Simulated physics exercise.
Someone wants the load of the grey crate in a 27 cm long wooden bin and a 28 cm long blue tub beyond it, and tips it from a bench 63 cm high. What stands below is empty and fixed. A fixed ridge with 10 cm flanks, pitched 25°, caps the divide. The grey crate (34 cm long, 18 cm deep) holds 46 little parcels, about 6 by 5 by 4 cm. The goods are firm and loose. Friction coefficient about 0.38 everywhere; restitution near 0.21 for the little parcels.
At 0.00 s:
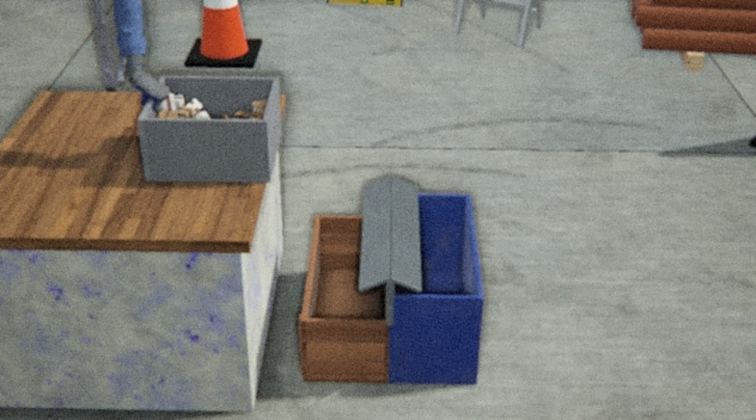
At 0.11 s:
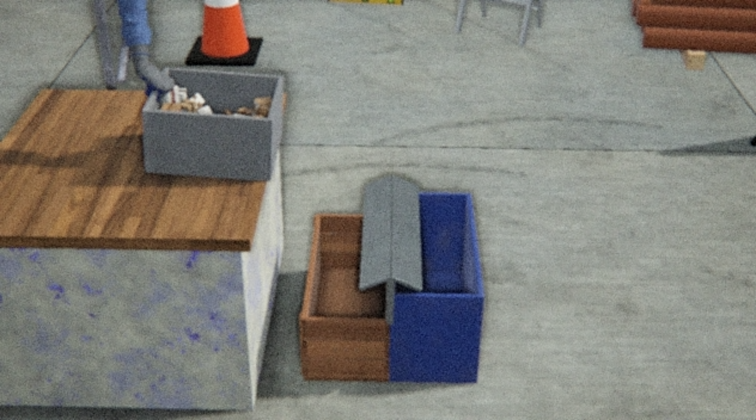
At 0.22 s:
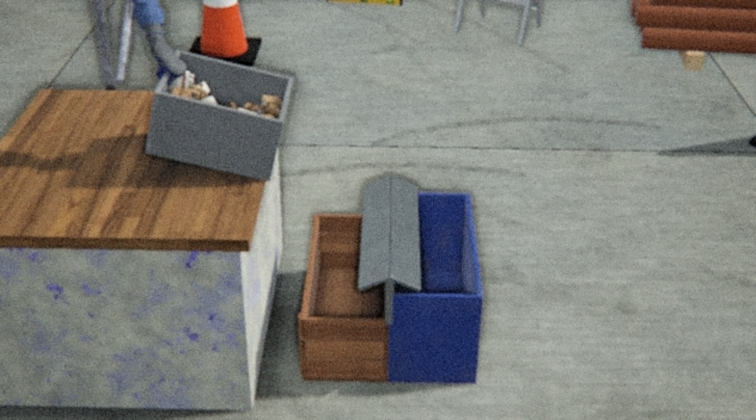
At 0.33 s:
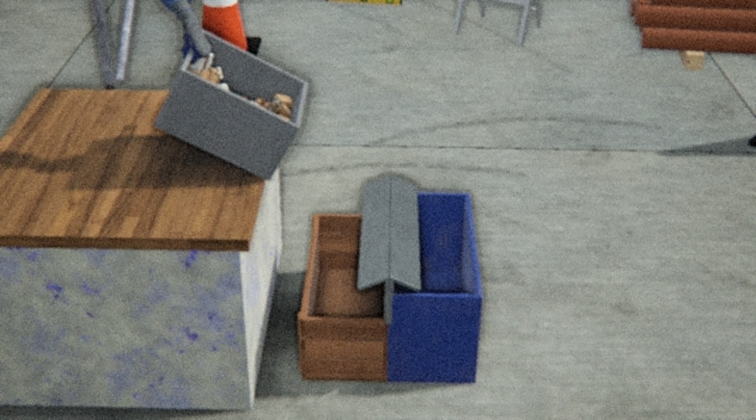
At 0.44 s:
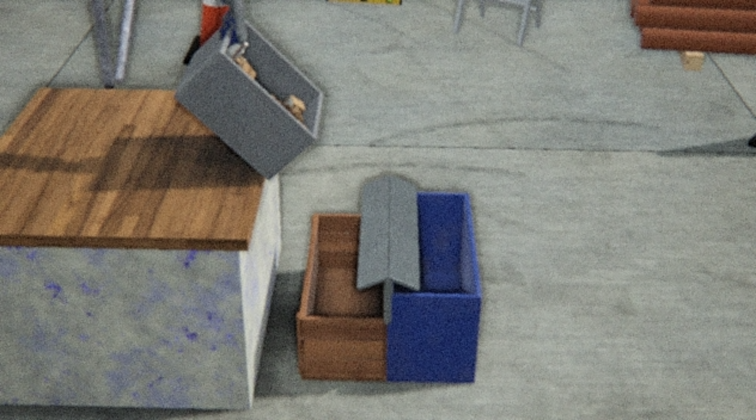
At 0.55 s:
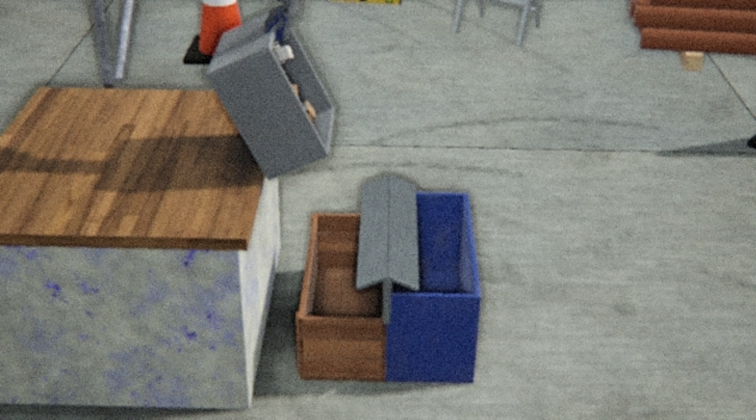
A blue robotic arm tilting a grey crate of small parcels steeply rightward at a wooden bench's edge, none leaving the crate.
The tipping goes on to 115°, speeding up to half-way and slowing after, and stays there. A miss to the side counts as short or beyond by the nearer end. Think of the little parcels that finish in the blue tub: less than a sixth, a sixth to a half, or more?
In the end a sixth to a half of them are in the blue tub.
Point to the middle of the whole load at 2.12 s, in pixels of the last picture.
Around (353, 310).
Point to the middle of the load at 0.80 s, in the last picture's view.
Near (309, 139).
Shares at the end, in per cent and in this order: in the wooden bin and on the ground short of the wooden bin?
About 65 and 0 per cent.
After 0.80 s, tilt 101°; 39 still in the grey crate and 7 in the air.
After 1.12 s, tilt 115°; 20 still in the grey crate, 2 in the wooden bin, 7 in the blue tub and 17 in the air.
After 1.55 s, tilt 115°; 4 still in the grey crate, 15 in the wooden bin, 14 in the blue tub, 1 on the ground beyond the blue tub and 12 in the air.
Final count (at 2.12 s), 30 in the wooden bin, 15 in the blue tub and 1 on the ground beyond the blue tub. Asked share, 15 of 46, 33 per cent.
